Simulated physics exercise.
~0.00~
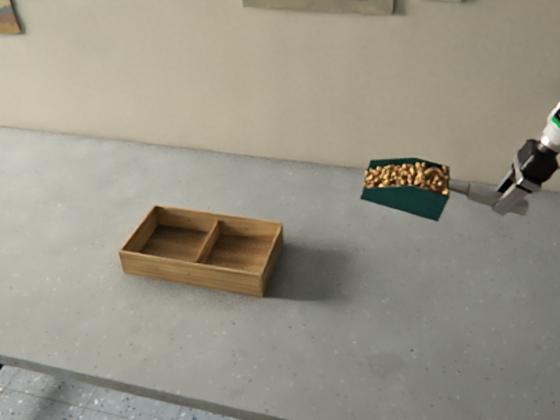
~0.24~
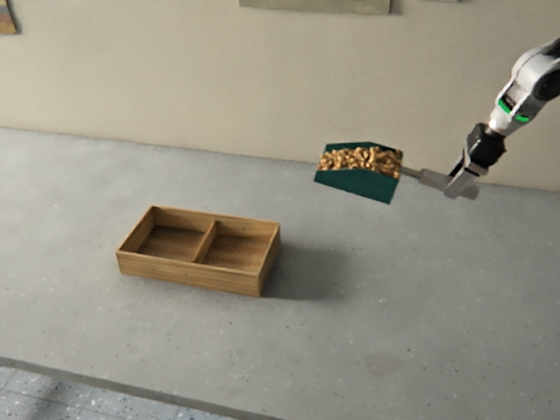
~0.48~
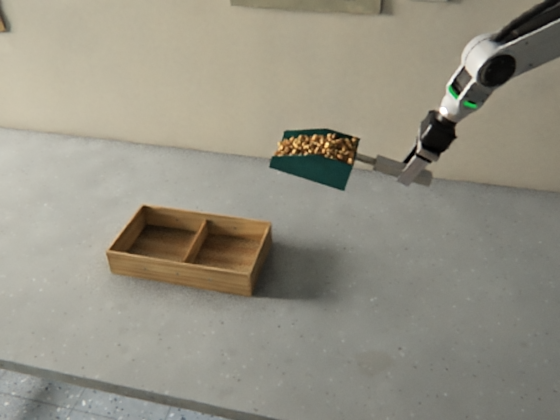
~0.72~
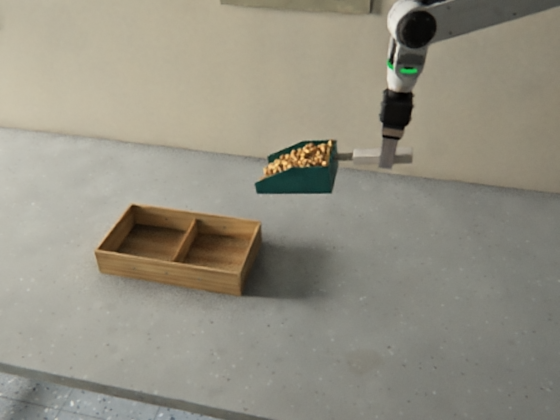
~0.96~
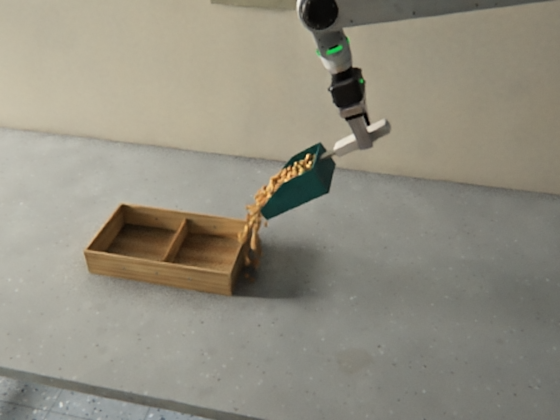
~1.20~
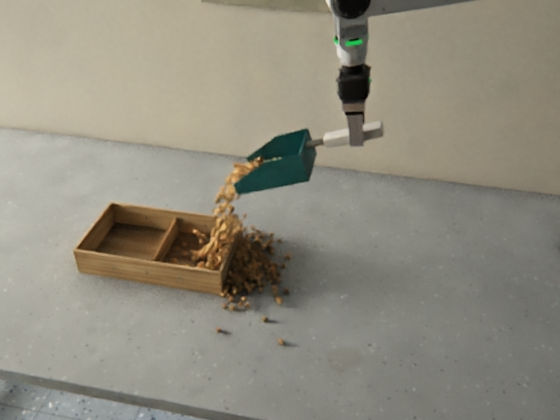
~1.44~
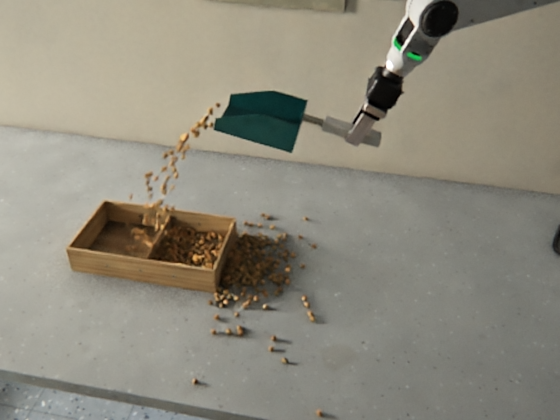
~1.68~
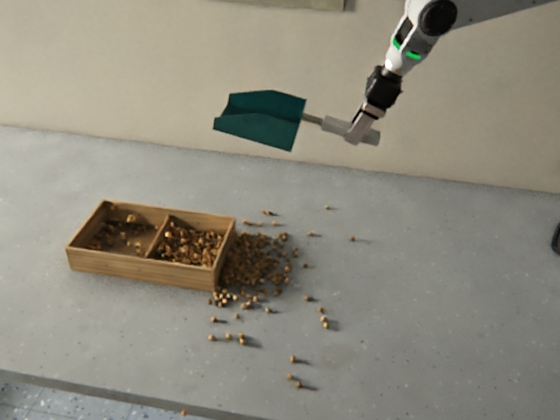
On a grey speckled tabletop against a beige wall, a robot arm at the right holds a green scoop heaped with dried chickpeas, near a wooden box divided into two compartments. The arm carries the scoop left toward the box, then tips it forward. Chickpeas begin pouring near the box's right edge, many spilling onto the table beside it. The stream moves left as the scoop advances and rises, filling the right compartment and scattering some into the left one. Finally the scoop tilts back, empty, and stays still above a large spill around the box's right side.
